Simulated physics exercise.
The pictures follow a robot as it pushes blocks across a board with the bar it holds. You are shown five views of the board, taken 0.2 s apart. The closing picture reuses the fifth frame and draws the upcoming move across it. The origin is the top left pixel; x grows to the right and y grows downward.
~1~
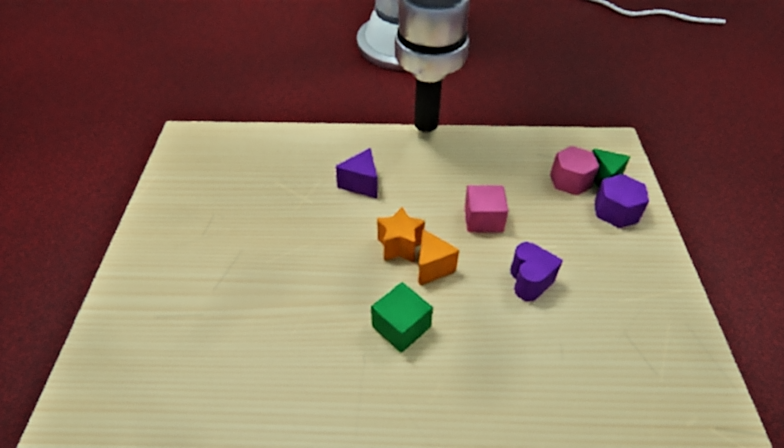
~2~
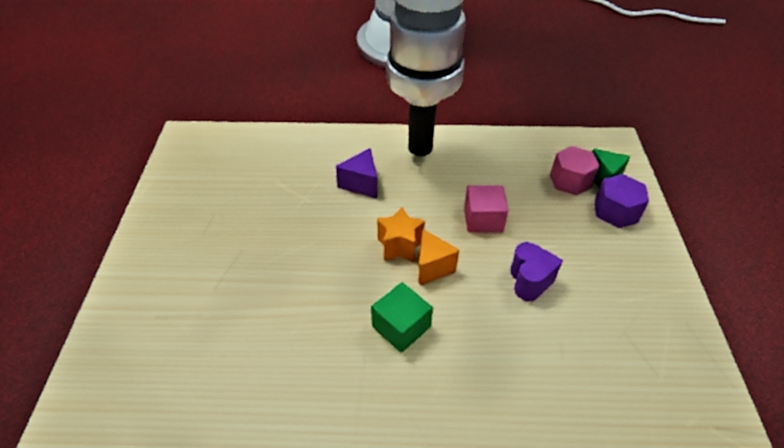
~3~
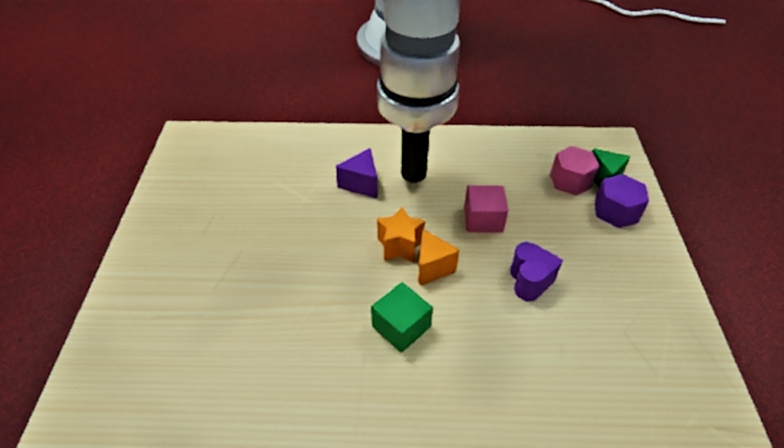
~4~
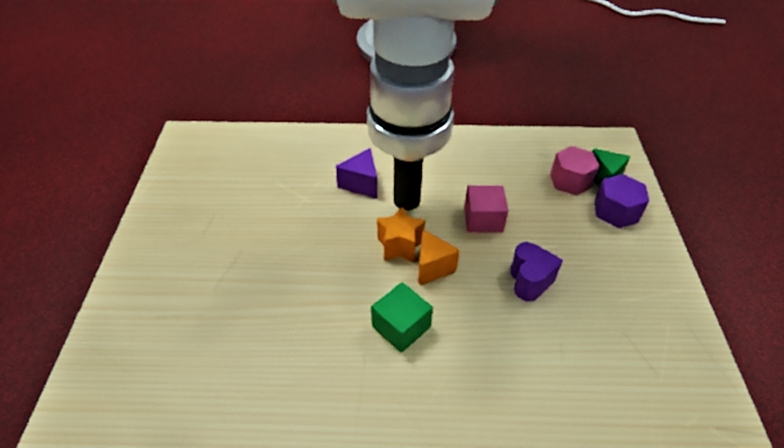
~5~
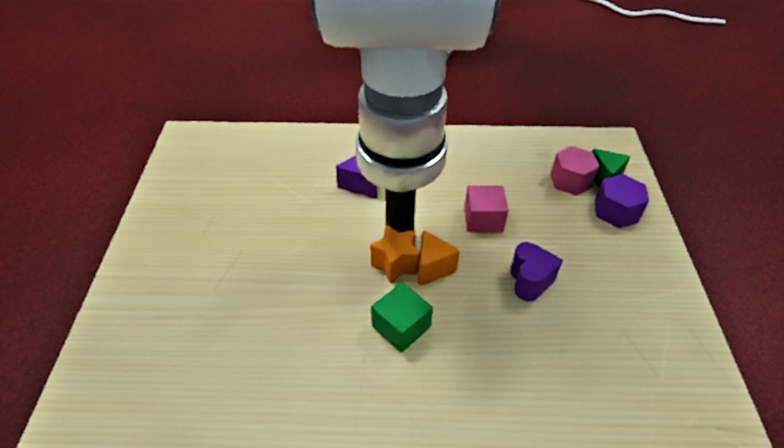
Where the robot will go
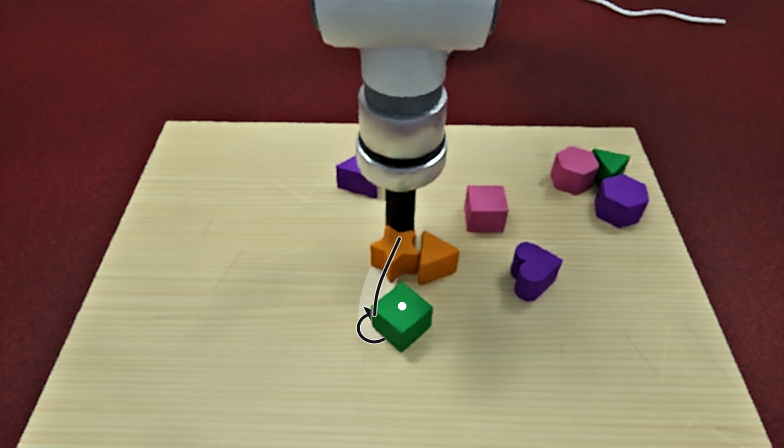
A robotic arm with a black tip moves down across a pale board scattered with colored blocks, passing a purple triangular block, then nudges the orange star slightly downward beside the orange triangular block, while the other blocks stay still.
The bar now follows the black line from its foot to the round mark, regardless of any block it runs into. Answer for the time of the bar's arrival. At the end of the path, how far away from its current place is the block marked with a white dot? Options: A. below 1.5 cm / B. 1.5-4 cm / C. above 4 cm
It's C.
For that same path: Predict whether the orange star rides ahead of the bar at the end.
It stays on the bar's front.
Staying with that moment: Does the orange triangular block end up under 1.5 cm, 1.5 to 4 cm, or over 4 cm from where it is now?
Travel: Within 1.5 cm.
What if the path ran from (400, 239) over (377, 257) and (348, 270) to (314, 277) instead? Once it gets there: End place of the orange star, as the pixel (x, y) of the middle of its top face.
Its top centre lands on (387, 263).
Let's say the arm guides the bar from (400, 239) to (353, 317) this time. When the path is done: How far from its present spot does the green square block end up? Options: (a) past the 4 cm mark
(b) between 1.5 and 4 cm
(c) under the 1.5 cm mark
It's b.
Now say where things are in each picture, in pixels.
In the first picture, bar's lower end at (426, 125); orange star at (401, 225); green square block at (402, 306); orange triangular block at (435, 247).
In the second picture, bar at (420, 149); blocks still.
In the third picture, bar at (414, 174); blocks still.
In the fourth picture, bar at (407, 201); blocks still.
In the fifth picture, bar at (400, 230); orange star at (396, 243); green square block at (402, 306); orange triangular block at (435, 248).
Drawn move, from (400, 239) through (382, 279) to (375, 327); the dot is on the green square block.
On the path given first. One third of the way, bar at (388, 257); orange star at (387, 270), turned 10° anticlockwise.
Two thirds of the way, bar at (377, 286); orange star at (382, 302), turned 25° anticlockwise; green square block at (409, 336).
At the end, bar at (374, 319); orange star at (388, 336), turned 35° anticlockwise; green square block at (425, 367), turned 25° anticlockwise; orange triangular block still.
